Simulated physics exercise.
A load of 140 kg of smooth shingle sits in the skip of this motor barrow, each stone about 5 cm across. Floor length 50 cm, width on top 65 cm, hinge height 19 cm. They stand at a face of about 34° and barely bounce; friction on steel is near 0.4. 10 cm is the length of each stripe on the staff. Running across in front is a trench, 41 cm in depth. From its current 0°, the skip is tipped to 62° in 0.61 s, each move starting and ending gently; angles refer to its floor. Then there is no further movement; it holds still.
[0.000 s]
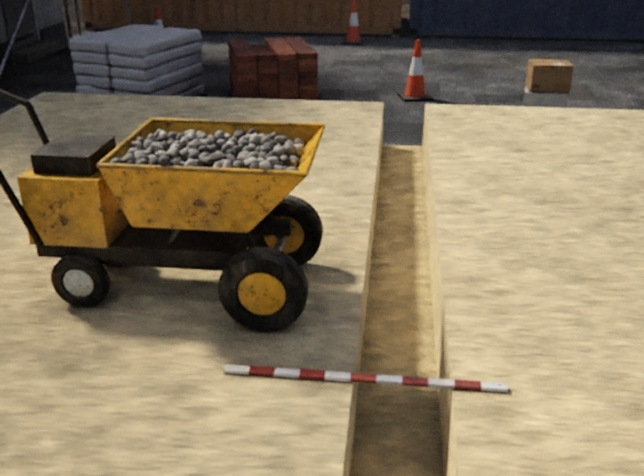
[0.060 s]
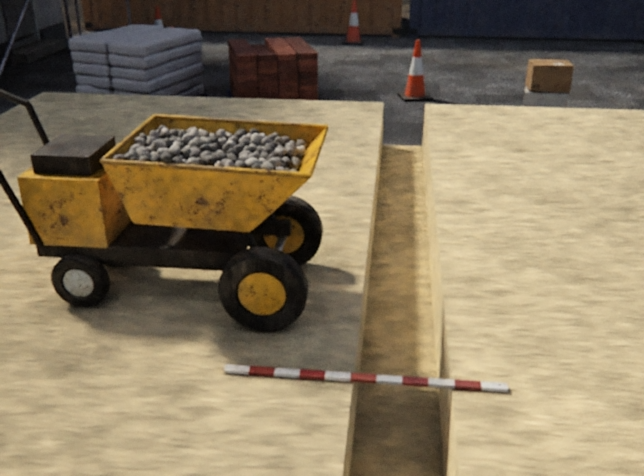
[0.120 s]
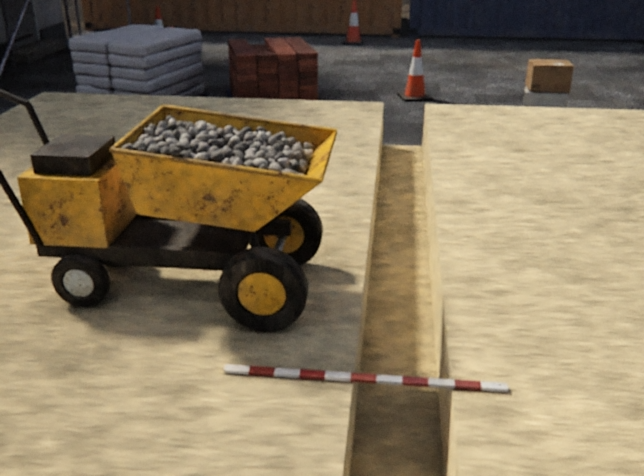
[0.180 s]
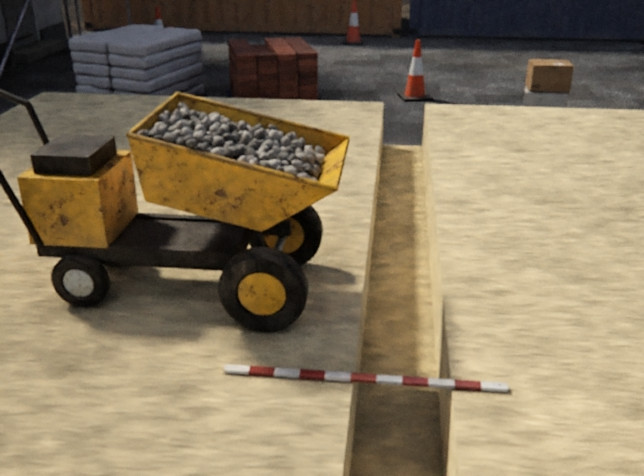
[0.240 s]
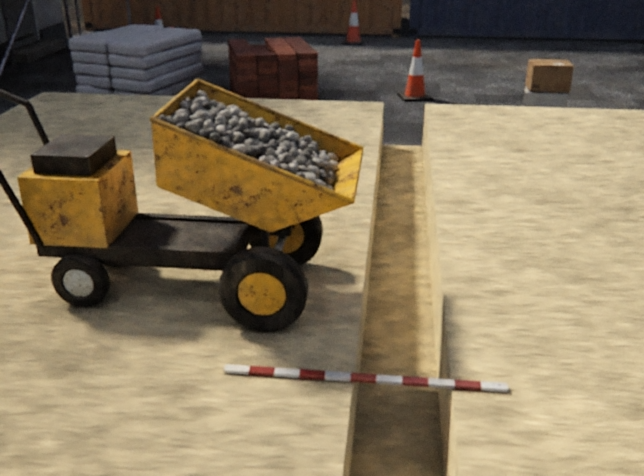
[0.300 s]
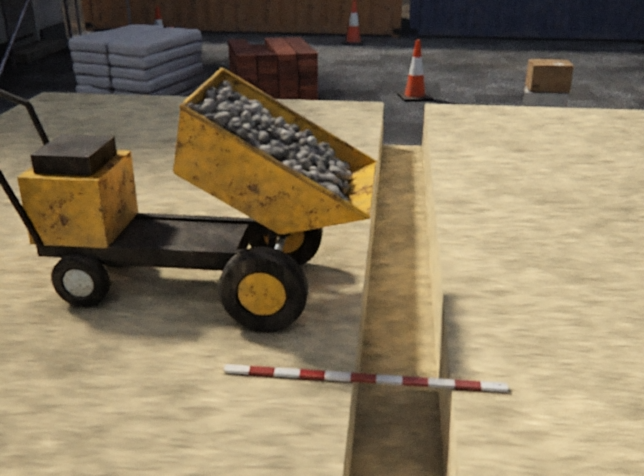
On a paved yard seen from a raised, fixed viewpoint, pale boards lie on either side of a narrow trench. A yellow motor barrow with black wheels stands on the left, its skip full of grey stones, with a red-and-white striped pole across the trench and cones, stacked slabs and bricks behind. The skip tilts steadily, its rear rising and its lip lowering rightward, while the barrow stays still.
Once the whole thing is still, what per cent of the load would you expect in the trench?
I would expect about 41 per cent.
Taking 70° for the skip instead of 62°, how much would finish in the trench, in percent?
In that case near 35 per cent.
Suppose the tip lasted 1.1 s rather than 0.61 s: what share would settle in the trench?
It would come to roughly 55 per cent.
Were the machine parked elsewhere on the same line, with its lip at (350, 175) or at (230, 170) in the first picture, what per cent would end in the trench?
About 15 and 90 per cent.
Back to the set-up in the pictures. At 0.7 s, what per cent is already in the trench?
About 15 per cent by then.
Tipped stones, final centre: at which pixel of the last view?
Their middle lands near (474, 301).
After 0.5 s the floor is at 53°; 100 % in the skip; the foremost stones are at (386, 229).
After 0.7 s the floor is at 62°; 78 % in the skip, 13 % in the trench, 9 % past the trench; the foremost stones are at (479, 309).
After 1.1 s the floor is at 62°; 25 % in the skip, 18 % in the trench, 57 % past the trench; the foremost stones are at (643, 314).
After 3.0 s the floor is at 62°; 0 % in the skip, 41 % in the trench, 59 % past the trench; the foremost stones are past the picture's edge.
